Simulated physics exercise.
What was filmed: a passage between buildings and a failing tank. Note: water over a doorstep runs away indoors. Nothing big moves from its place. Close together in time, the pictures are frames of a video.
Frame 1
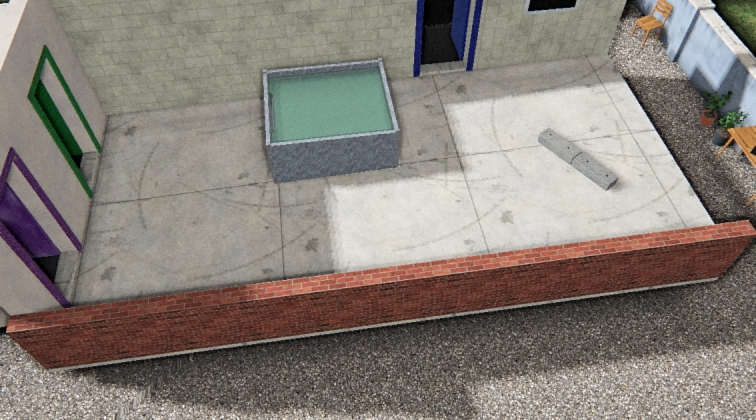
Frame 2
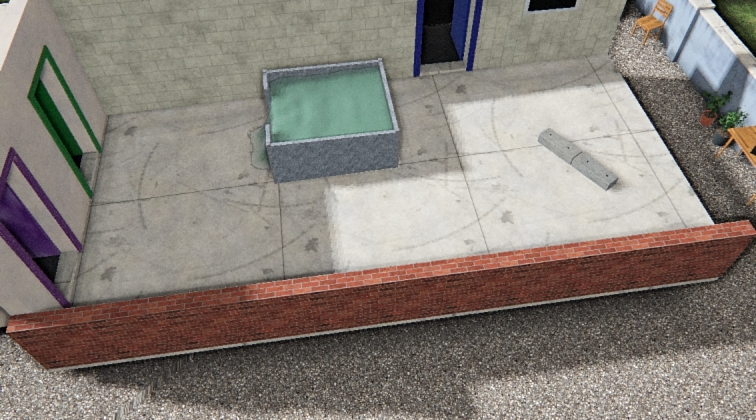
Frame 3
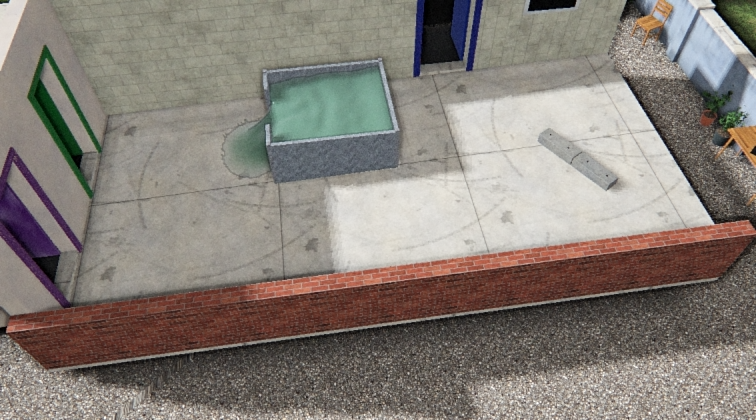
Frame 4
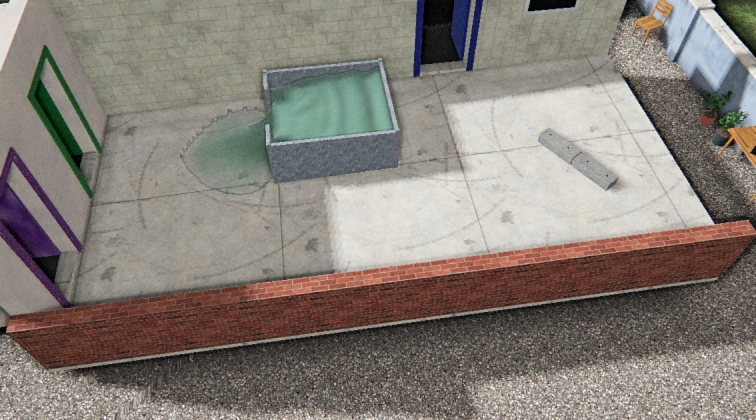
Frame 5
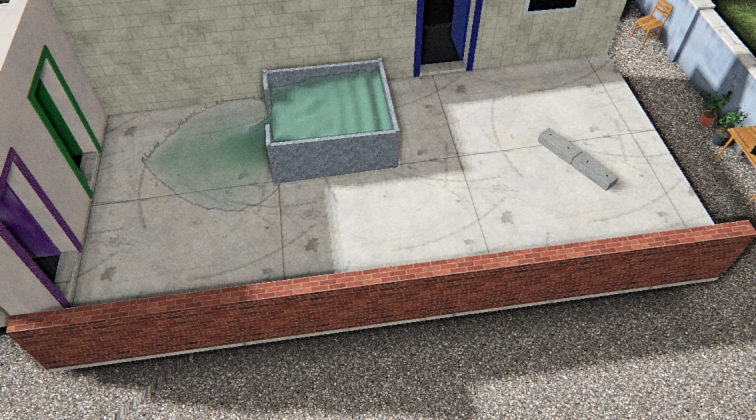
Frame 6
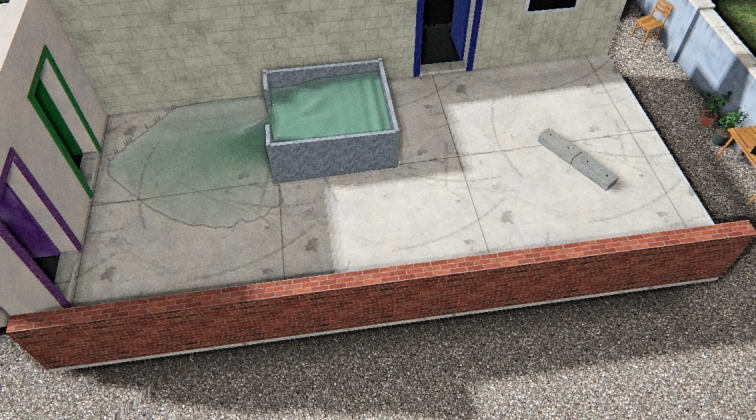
Greenish water poured out through a gap in the left side of a raised stone tank in a walled yard, then spread leftward across the concrete in a widening puddle toward the green-framed doorway.
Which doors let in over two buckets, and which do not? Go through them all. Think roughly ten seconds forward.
Purple door - over two buckets, blue door - not over two, green door - over two buckets.
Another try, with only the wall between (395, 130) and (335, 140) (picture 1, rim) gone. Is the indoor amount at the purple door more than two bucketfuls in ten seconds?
Checking each one, purple overshoots.
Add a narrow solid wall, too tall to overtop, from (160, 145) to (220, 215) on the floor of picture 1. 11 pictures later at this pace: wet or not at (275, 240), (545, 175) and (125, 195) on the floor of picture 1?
Listed order: Swamped, spared, swamped.
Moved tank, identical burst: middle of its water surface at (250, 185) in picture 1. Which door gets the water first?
The door meant here is the purple-painted one.
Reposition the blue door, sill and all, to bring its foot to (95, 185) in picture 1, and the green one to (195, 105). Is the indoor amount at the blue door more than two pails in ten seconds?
Well, the blue door overshoots.
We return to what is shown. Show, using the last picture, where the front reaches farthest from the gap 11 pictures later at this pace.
My best guess is about (63, 343).
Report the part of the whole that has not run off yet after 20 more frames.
About 86 per cent.
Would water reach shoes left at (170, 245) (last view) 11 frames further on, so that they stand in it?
At that place: Covered.
A moment on, water covers 25 % of the floor; the purple door wet at the sill, nothing in, the blue door not reached, the green door over two buckets in.
Next, water covers 25 % of the floor; the purple door under two buckets in, the blue door not reached, the green door far over two buckets in.
Then, water covers 30 % of the floor; the purple door over two buckets in, the blue door not reached, the green door far over two buckets in.
Later, water covers 50 % of the floor; the purple door far over two buckets in, the blue door not reached, the green door far over two buckets in.
In the end, water covers 65 % of the floor; the purple door far over two buckets in, the blue door not reached, the green door far over two buckets in.
